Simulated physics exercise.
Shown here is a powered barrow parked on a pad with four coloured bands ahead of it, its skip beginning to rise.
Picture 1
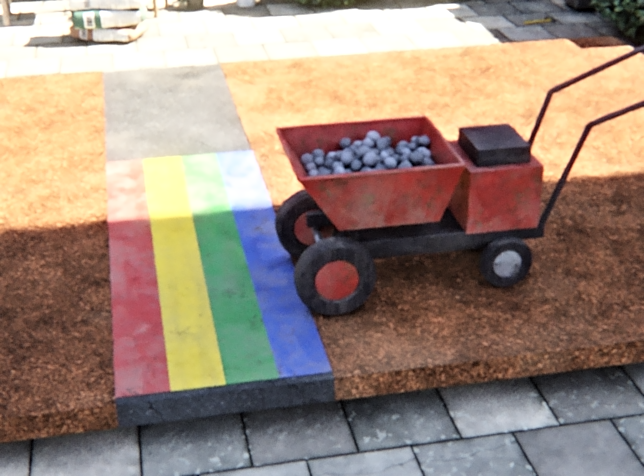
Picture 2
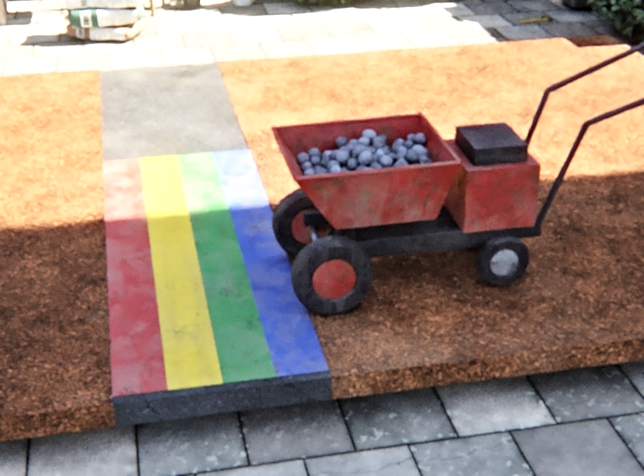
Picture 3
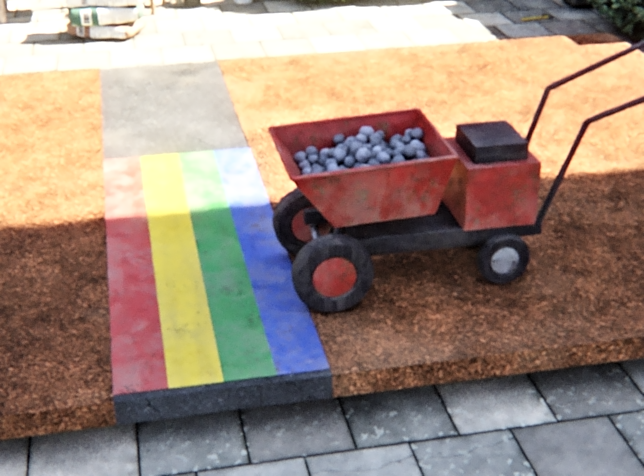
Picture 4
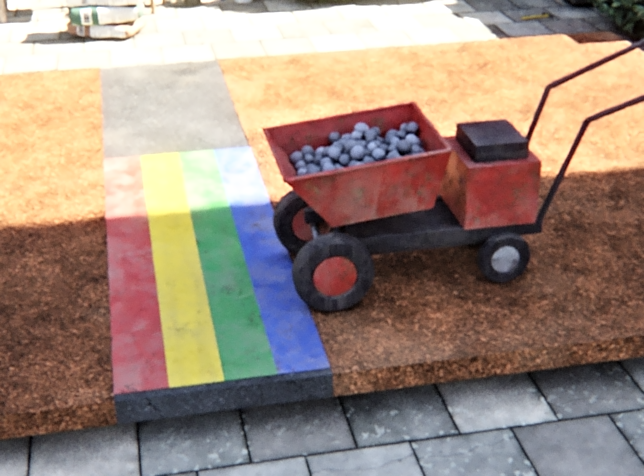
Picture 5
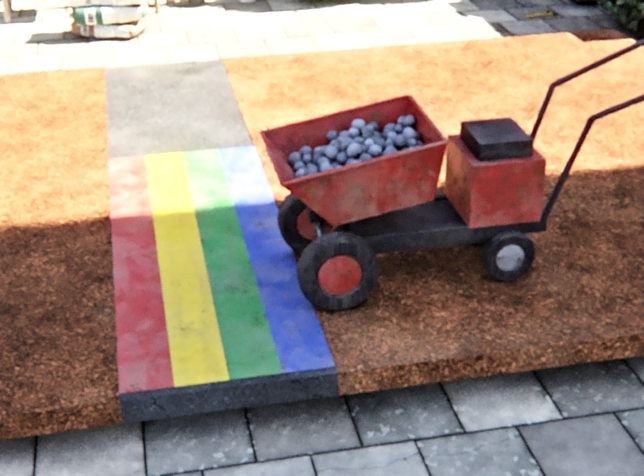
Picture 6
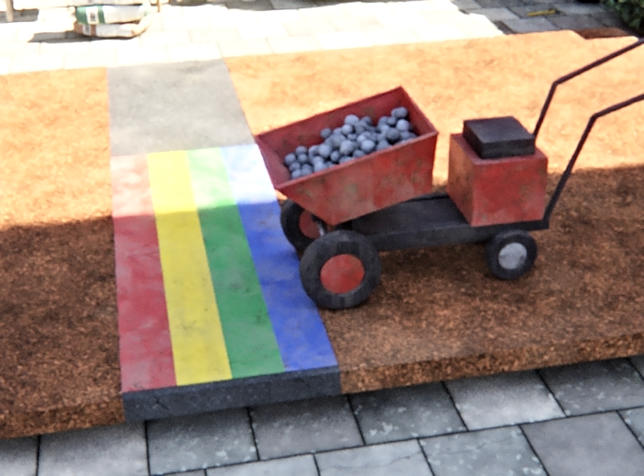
Red skip of a small barrow loaded with round cobbles tilting gradually down to the left beside four coloured stripes.
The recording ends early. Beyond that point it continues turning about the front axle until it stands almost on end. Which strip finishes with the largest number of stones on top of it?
The yellow strip.
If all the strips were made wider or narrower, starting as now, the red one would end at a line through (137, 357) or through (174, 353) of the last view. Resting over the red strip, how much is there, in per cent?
In turn, 30 and 30 in a hundred.
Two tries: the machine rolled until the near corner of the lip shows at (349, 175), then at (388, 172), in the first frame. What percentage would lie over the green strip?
First position: Some 40 percent; second position: Some 30 percent.
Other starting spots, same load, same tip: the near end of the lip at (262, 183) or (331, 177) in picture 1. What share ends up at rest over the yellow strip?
About 20 per cent, then about 30 per cent.
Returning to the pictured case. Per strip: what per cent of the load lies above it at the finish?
Blue strip about 0 per cent, green strip about 5 per cent, yellow strip about 40 per cent, red strip about 20 per cent.
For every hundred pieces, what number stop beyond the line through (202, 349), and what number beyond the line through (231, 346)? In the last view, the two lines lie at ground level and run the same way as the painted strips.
I'd say about 50 and about 70 in a hundred.
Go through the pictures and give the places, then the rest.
The first frame shows lip of the skip (299, 180), level; top of the load (384, 157), round cobbles; blue strip (295, 340); green strip (244, 346); yellow strip (193, 351); red strip (140, 358).
The second frame shows lip of the skip (295, 179), level; top of the load (380, 155).
The third frame shows lip of the skip (292, 179), tipped barely; top of the load (377, 152).
The fourth frame shows lip of the skip (286, 181), tipped a little; top of the load (383, 151).
The fifth frame shows lip of the skip (282, 184), tipped a little; top of the load (381, 147).
The sixth frame shows lip of the skip (276, 189), tipped clearly; top of the load (393, 138); blue strip (300, 334); green strip (250, 340); yellow strip (199, 346); red strip (146, 352).
Just after the last frame, skip tipped steeply; every one in the skip.
A moment on, skip tipped right over; the larger part in the skip; about a tenth over the yellow strip; just a few over the red strip.
Further on, skip tipped right over; roughly a third in the skip; just a few over the green strip; roughly a third over the yellow strip; roughly a quarter over the red strip; just a few off the paint.
When it is over, skip tipped right over; roughly a quarter in the skip; not one over the blue strip; about a tenth over the green strip; roughly a third over the yellow strip; roughly a quarter over the red strip; just a few off the paint.
